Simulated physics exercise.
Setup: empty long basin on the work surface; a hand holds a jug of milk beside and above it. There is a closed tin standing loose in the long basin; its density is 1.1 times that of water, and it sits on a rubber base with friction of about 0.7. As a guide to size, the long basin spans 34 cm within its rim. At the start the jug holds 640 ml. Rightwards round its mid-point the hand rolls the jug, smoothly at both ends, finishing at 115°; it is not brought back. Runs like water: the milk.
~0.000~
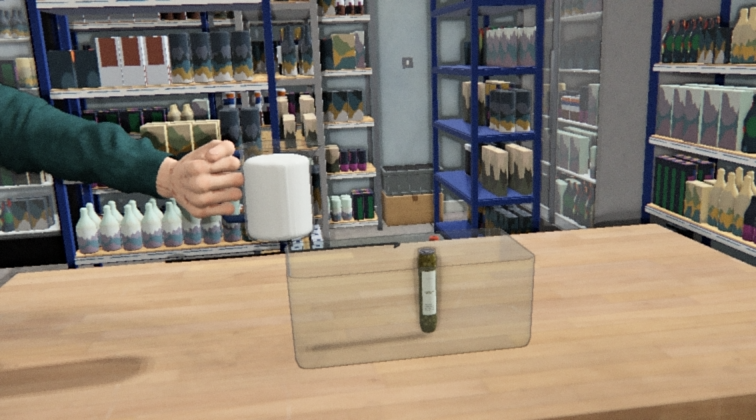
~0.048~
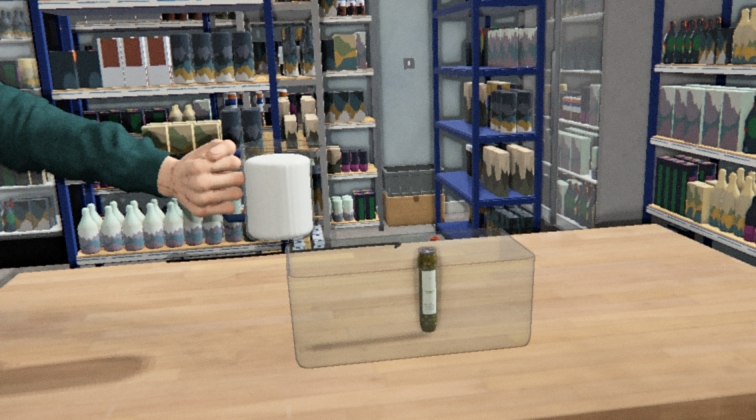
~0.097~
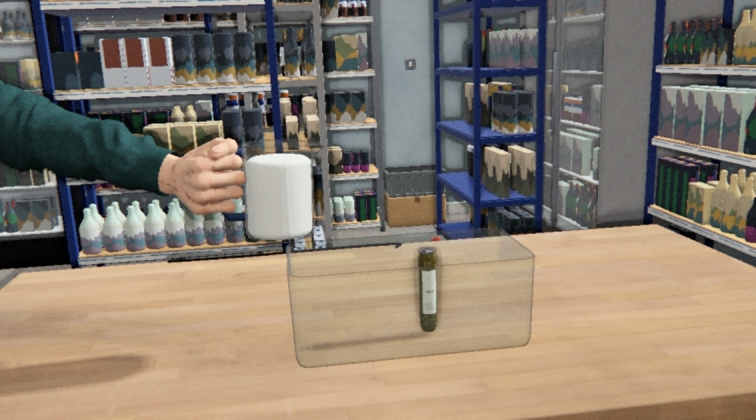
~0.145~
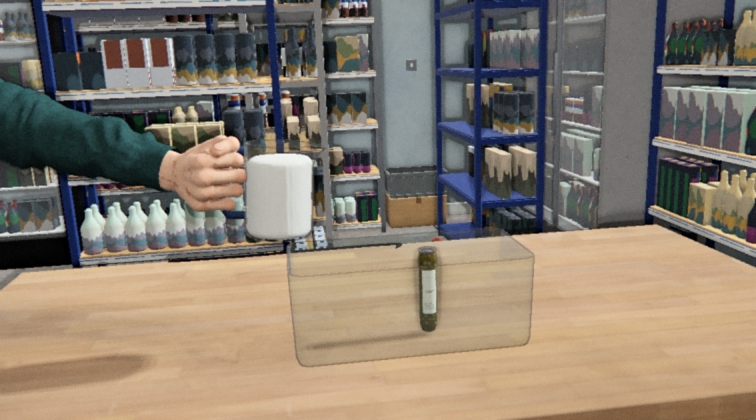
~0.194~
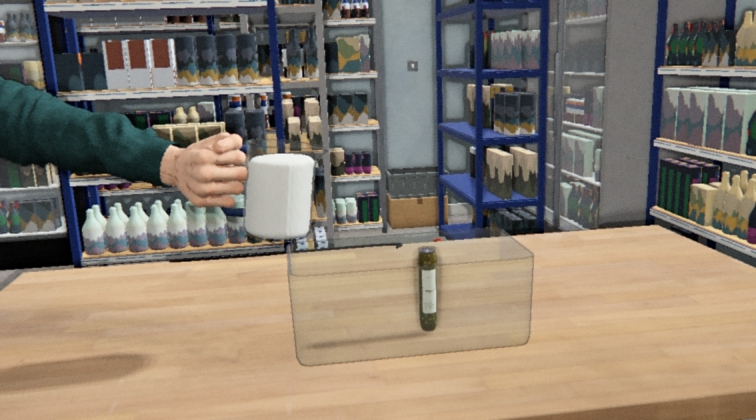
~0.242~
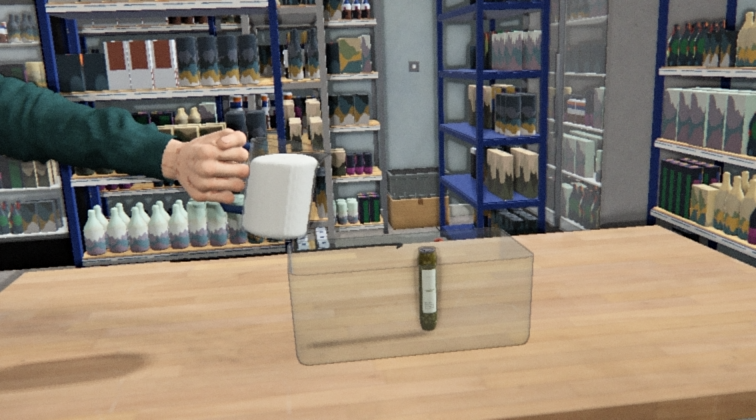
The video shows a hand in a green sleeve holding a white jug above the left side of a clear long basin on a wooden surface, a slim closed container standing inside, as the hand gradually tilts the jug slightly rightwards.
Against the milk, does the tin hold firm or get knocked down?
It holds firm.
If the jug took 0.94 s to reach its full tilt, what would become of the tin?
After the tilt, the tin is still standing.
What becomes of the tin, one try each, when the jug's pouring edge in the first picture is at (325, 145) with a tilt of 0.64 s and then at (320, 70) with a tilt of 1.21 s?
Try 1: Still standing; try 2: Still standing.
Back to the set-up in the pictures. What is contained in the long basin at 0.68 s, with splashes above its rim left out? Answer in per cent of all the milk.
I'd put it near 5 percent.
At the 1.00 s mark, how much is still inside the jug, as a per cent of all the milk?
Around 26 in a hundred.
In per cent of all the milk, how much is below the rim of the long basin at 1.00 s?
I'd put it at roughly 60 per cent.
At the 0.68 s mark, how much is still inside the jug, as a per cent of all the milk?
Around 84 percent.
Then, 0.68 s in, the tilt is 69° and 84 per cent is still to pour; the tin stands where it began.
Then, 1.00 s in, the tilt is 107° and 26 per cent is still to pour; the tin stands where it began.
Then, 1.34 s in, the tilt is 115° and 1 per cent is still to pour; the tin stands where it began.
Then, 1.71 s in, the tilt is 115° and 0 per cent is still to pour; the tin stands where it began.
Finally, the tin stands where it began.
